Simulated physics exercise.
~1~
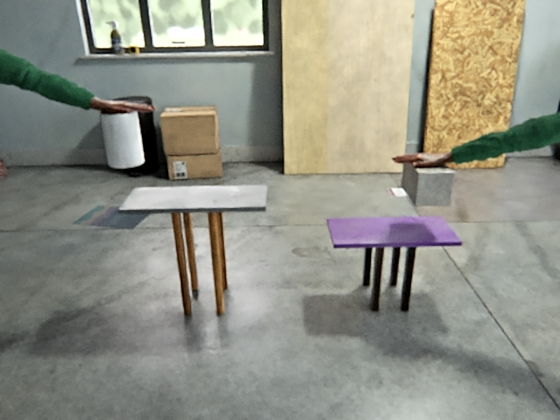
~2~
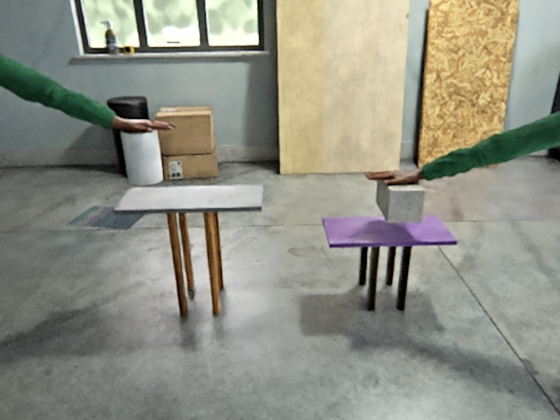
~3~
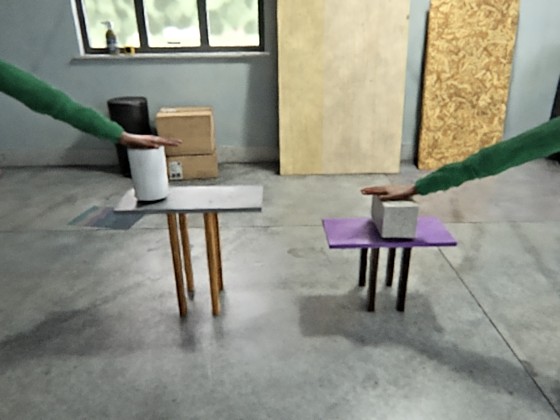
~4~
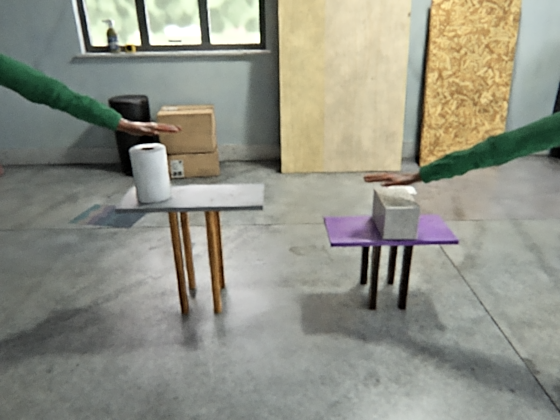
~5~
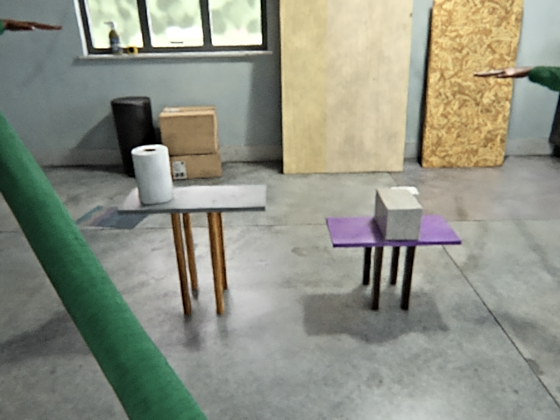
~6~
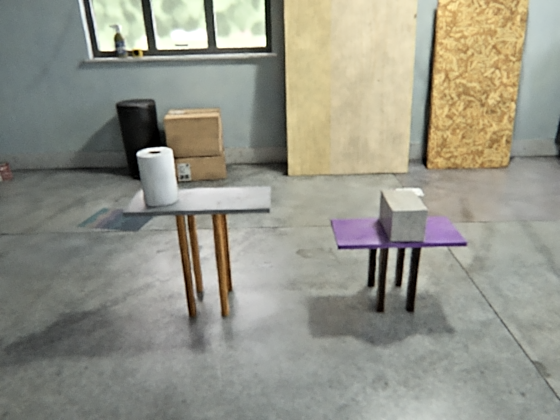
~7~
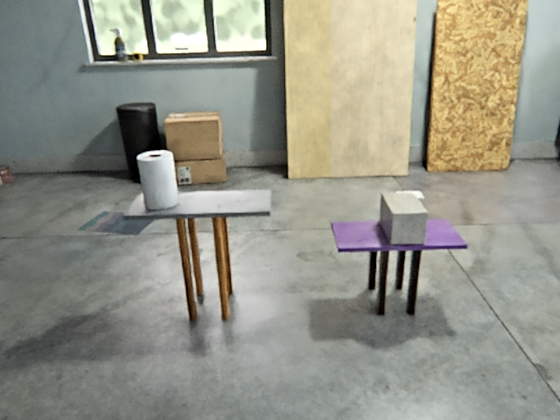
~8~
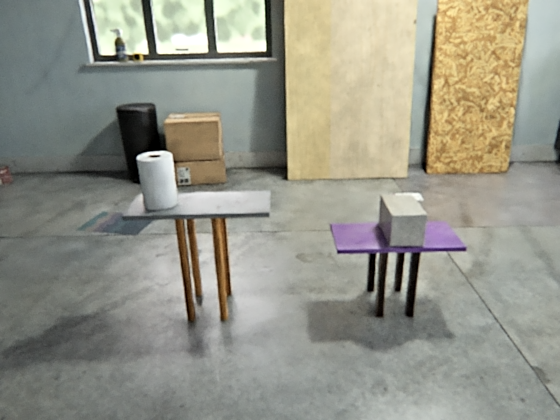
In a bare concrete-floored room, two green-sleeved arms lowered a white roll onto the left end of a tall grey trestle and a grey block onto a low purple stand, then let go and withdrew, and both pieces of furniture stayed upright.
